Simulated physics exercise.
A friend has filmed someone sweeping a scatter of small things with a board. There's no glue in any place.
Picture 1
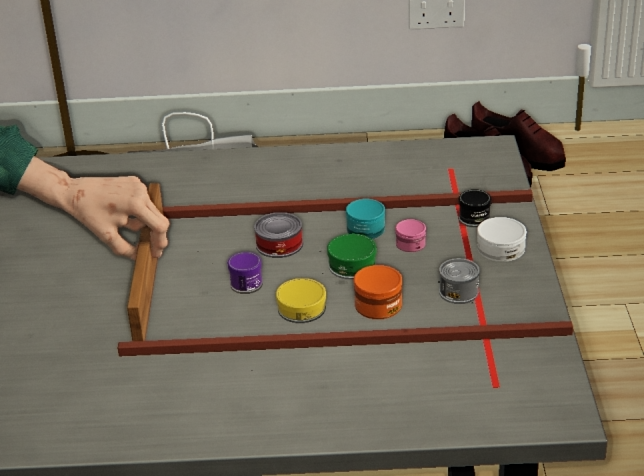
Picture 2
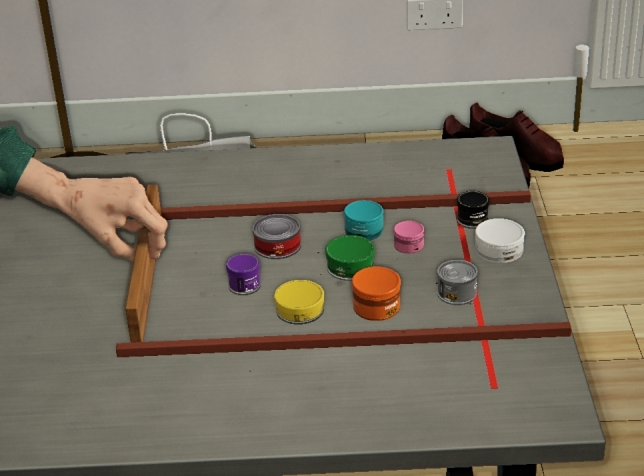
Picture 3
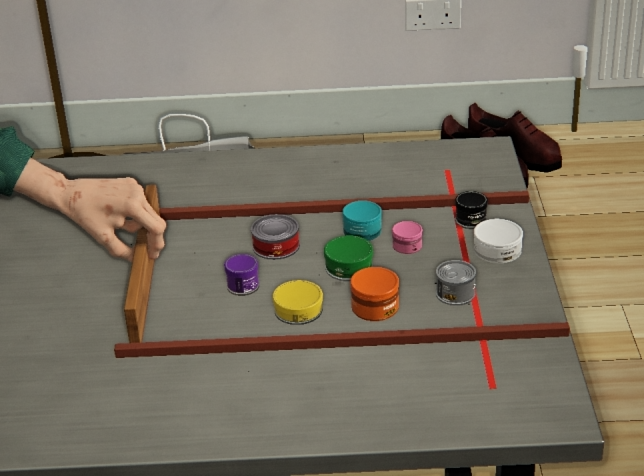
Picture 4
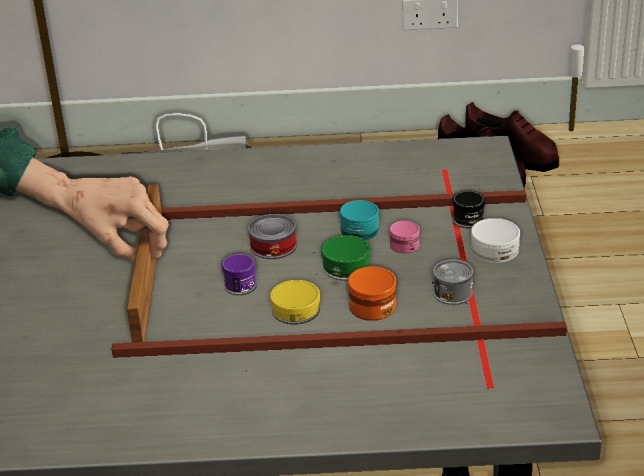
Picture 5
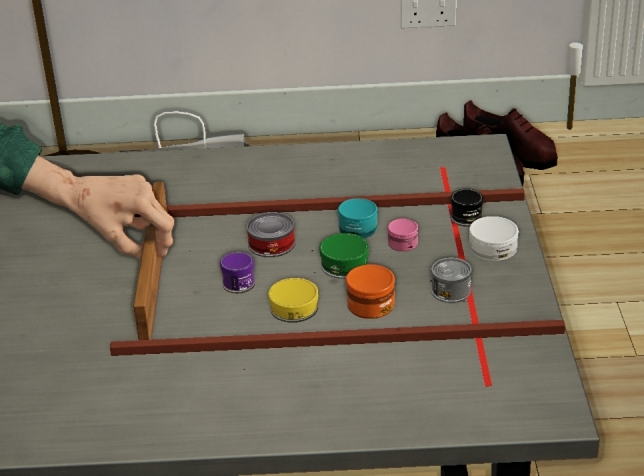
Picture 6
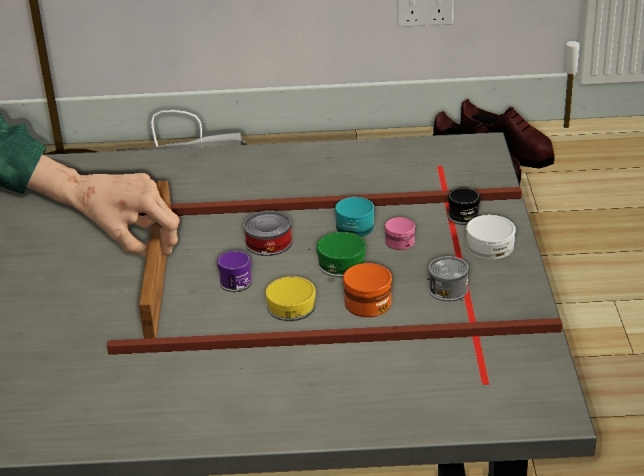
A hand slides a wooden board slightly right between two rails towards scattered, still colourful tubs.
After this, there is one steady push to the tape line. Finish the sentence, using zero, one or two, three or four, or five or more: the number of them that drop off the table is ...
The number that drop off the table is one or two.
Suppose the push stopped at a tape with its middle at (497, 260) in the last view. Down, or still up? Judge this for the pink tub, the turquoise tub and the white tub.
Pink tub goes off, turquoise tub stays put, white tub goes off.
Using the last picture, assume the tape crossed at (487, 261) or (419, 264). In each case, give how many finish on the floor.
Result, try by try: 3, 0.
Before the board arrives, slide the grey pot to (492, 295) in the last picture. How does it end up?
From that start, the object then does not stay.
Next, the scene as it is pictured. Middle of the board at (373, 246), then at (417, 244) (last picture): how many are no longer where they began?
I count 8 first and 10 after.
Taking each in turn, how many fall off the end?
Counted up, you get 1.
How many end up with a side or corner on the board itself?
4 in contact.
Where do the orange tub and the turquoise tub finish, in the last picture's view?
Final positions - orange tub around (542, 294), turquoise tub around (469, 202).
Soon after, none off yet; white tub at rest near (490, 237); black tin at rest near (464, 206); grey pot at rest near (448, 279).
After that, none off yet; white tub moving near (501, 238); black tin displaced a little near (477, 204); grey pot displaced about its own width near (502, 269).
In the end, the number that fall off is one or two; gone, white tub.
